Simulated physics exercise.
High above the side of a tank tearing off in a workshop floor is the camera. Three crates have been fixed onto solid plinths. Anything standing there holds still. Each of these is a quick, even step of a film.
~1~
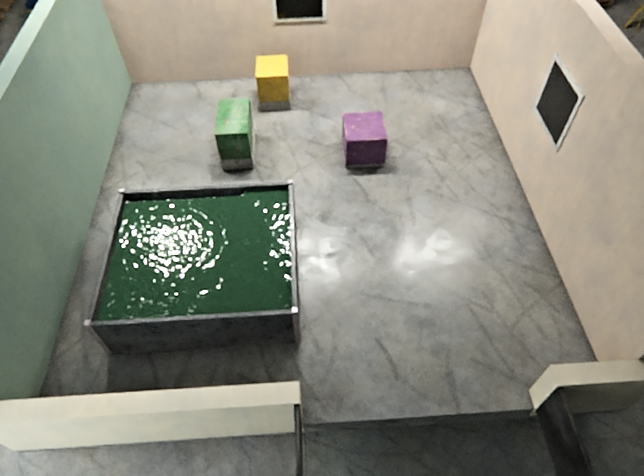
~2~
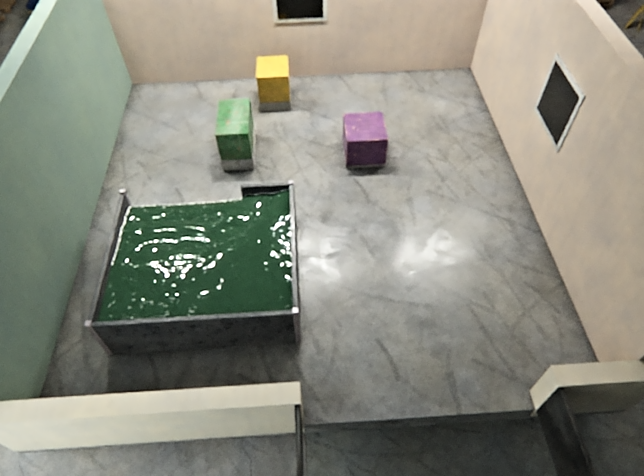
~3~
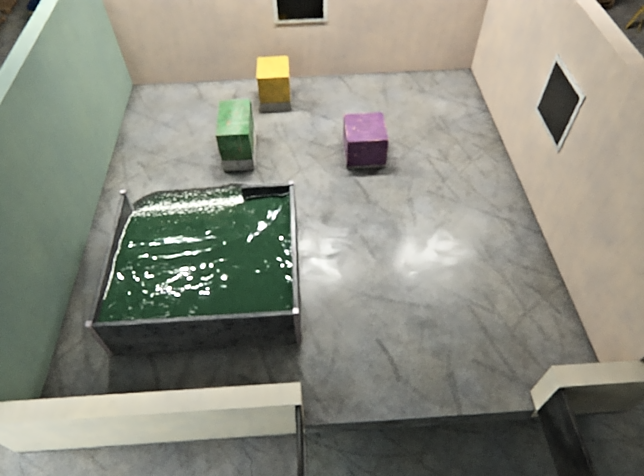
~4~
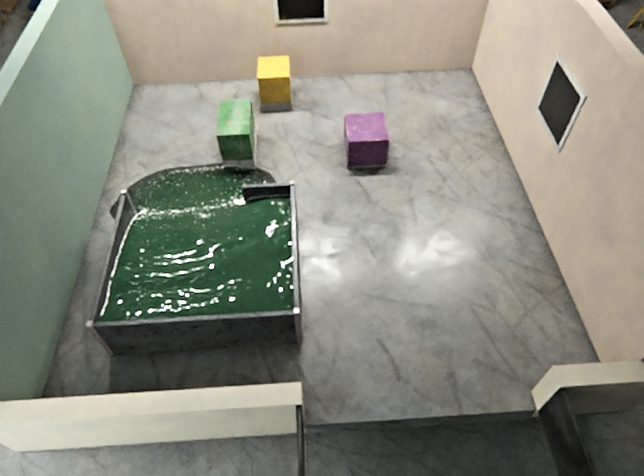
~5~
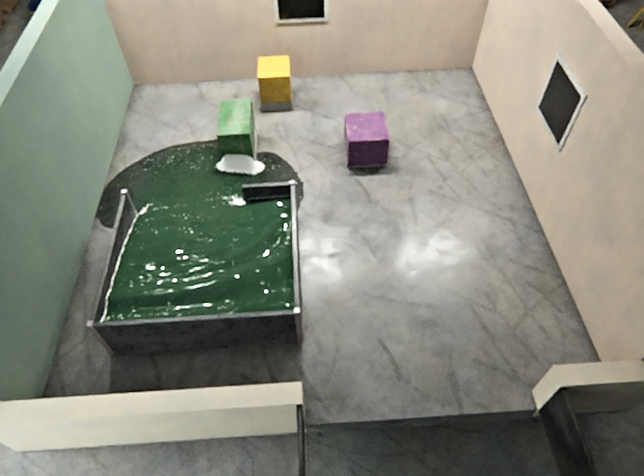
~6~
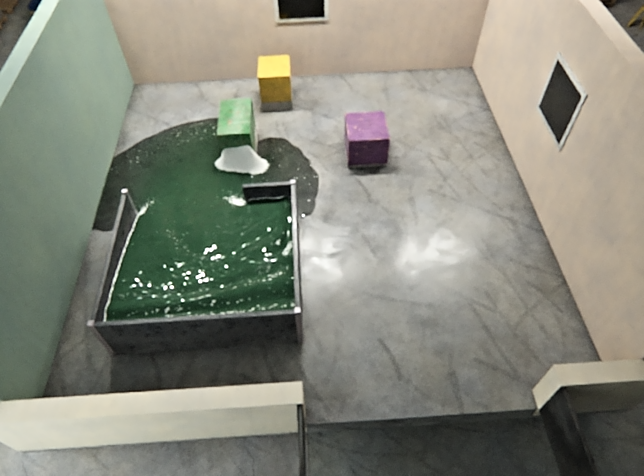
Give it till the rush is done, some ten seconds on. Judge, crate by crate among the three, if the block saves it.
As I see it, the green crate gets caught by the water; the yellow crate gets caught by the water; the purple crate gets caught by the water.
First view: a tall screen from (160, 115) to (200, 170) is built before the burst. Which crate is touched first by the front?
It's the green one.
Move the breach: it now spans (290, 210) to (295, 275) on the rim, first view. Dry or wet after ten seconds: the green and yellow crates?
Result - green crate stays clear, yellow crate stays clear.
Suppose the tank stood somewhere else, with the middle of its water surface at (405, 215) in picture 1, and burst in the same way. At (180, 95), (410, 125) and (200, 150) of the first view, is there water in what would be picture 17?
Submerged, submerged, untouched.
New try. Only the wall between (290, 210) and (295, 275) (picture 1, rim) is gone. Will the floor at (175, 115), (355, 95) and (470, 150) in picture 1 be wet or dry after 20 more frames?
Taking the points one after the other, they come out not soaked, not soaked and inundated.
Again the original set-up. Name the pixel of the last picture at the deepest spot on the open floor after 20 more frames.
It should be roughly at (257, 100).
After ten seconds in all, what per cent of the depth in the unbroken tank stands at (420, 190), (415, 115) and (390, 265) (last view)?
10, 12, 8 %.
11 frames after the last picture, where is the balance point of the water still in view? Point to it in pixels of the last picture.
It is near (202, 191).
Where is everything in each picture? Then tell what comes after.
The first frame shows the tank at (201, 249) is whole and still.
In the second frame, water pours out on the tank's far side and has run to a hidden place.
In the third frame, the front is at a hidden place, out from the gap on the tank's far side.
In the fourth frame, the front is at (264, 175), out from the gap on the tank's far side.
In the fifth frame, the front is at a hidden place, out from the gap on the tank's far side.
In the sixth frame, water pours out on the tank's far side and has run to a hidden place.
A moment on, water covers 25 % of the floor; the green crate water round its plinth, the yellow crate water round its plinth, the purple crate water round its plinth.
Next, water covers 40 % of the floor; the green crate water round its plinth, the yellow crate water round its plinth, the purple crate water round its plinth.
Then, water covers 55 % of the floor; the green crate water round its plinth, the yellow crate water round its plinth, the purple crate water round its plinth.
Later, water covers 80 % of the floor; the green crate water round its plinth, the yellow crate water round its plinth, the purple crate water round its plinth.
In the end, water covers 100 % of the floor; the green crate was topped, the yellow crate was topped, the purple crate was topped.
